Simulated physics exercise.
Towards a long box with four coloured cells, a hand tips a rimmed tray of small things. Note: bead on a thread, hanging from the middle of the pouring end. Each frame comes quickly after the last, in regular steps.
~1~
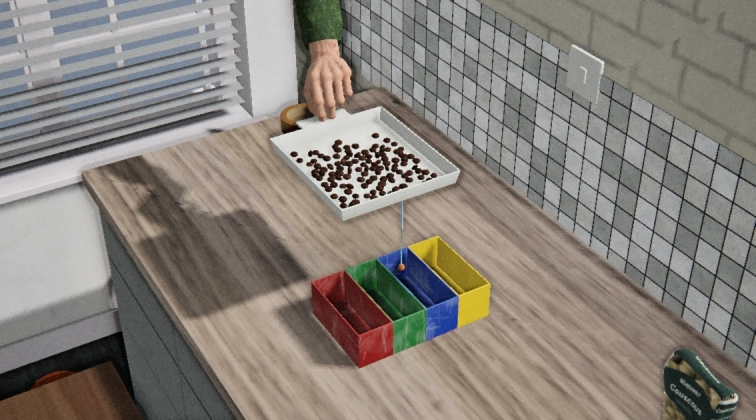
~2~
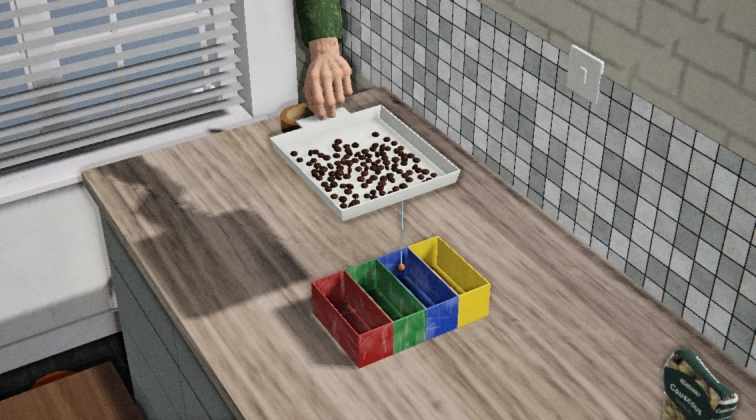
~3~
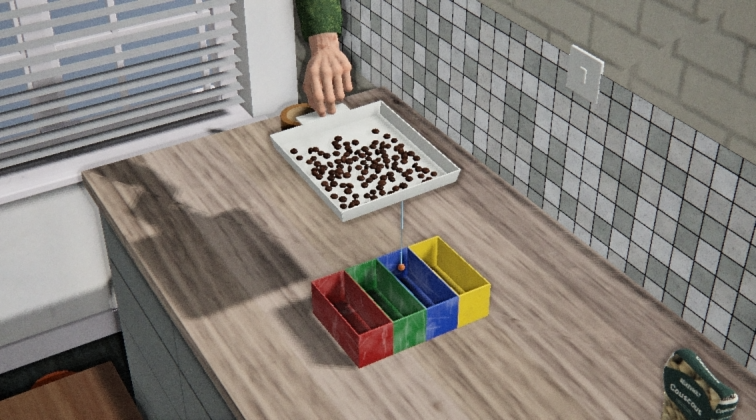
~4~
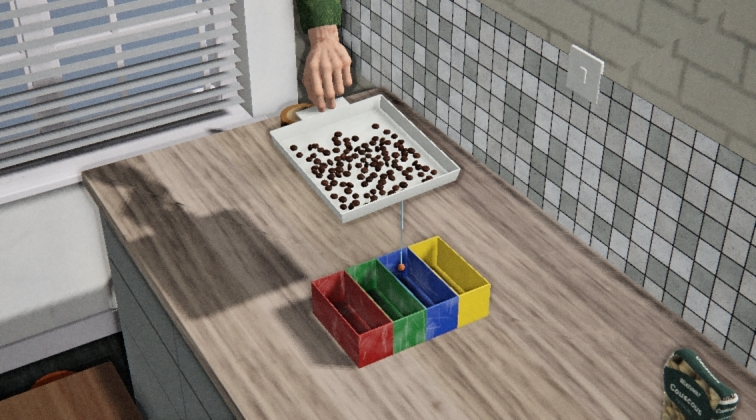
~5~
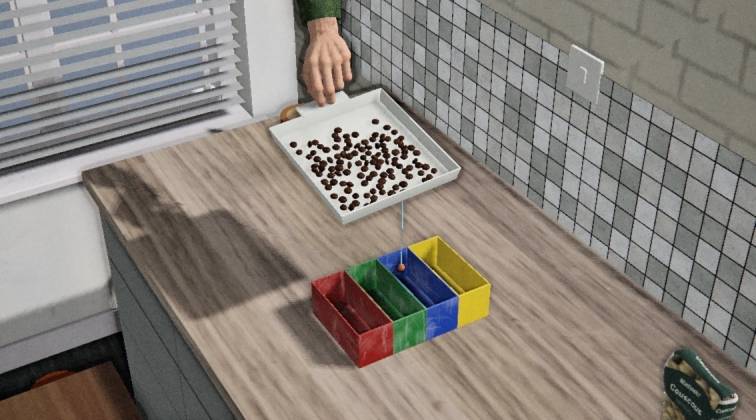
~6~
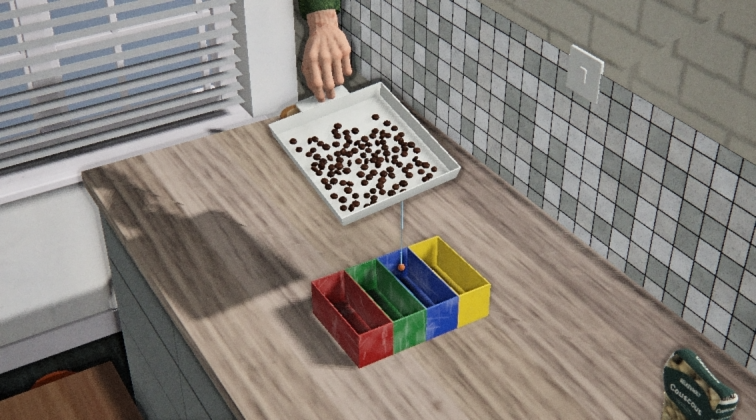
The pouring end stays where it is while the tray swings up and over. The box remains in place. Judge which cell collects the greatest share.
I would say the red one.
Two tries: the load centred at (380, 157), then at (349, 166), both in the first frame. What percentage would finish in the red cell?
About 80 % and 90 %.
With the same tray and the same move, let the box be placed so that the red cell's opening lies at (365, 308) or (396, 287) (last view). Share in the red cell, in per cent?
90 per cent the first time, 0 per cent the second time.
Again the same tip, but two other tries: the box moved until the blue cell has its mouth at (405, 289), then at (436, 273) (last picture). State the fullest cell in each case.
First: The cell in green. Second: That red cell.
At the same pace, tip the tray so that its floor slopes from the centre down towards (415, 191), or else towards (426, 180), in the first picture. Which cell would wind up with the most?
Case 1 goes to yellow, case 2 to yellow.
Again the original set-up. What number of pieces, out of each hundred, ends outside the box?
I'd say roughly 0 per cent of the load.
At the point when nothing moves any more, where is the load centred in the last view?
Close to (353, 328) in the last view.
Soon, tray tipped steeply; all on the tray.
A while on, tray tipped right over; about a quarter on the tray; about half in the red cell; a small part in the green cell; about a quarter falling or outside the box.
Towards the end, tray tipped past a quarter turn; nearly all in the red cell; a small part in the green cell; a stray few falling or outside the box.
Finally, tray tipped past a quarter turn; nearly all in the red cell; a small part in the green cell; none in the blue cell; none in the yellow cell; a stray few outside the box.
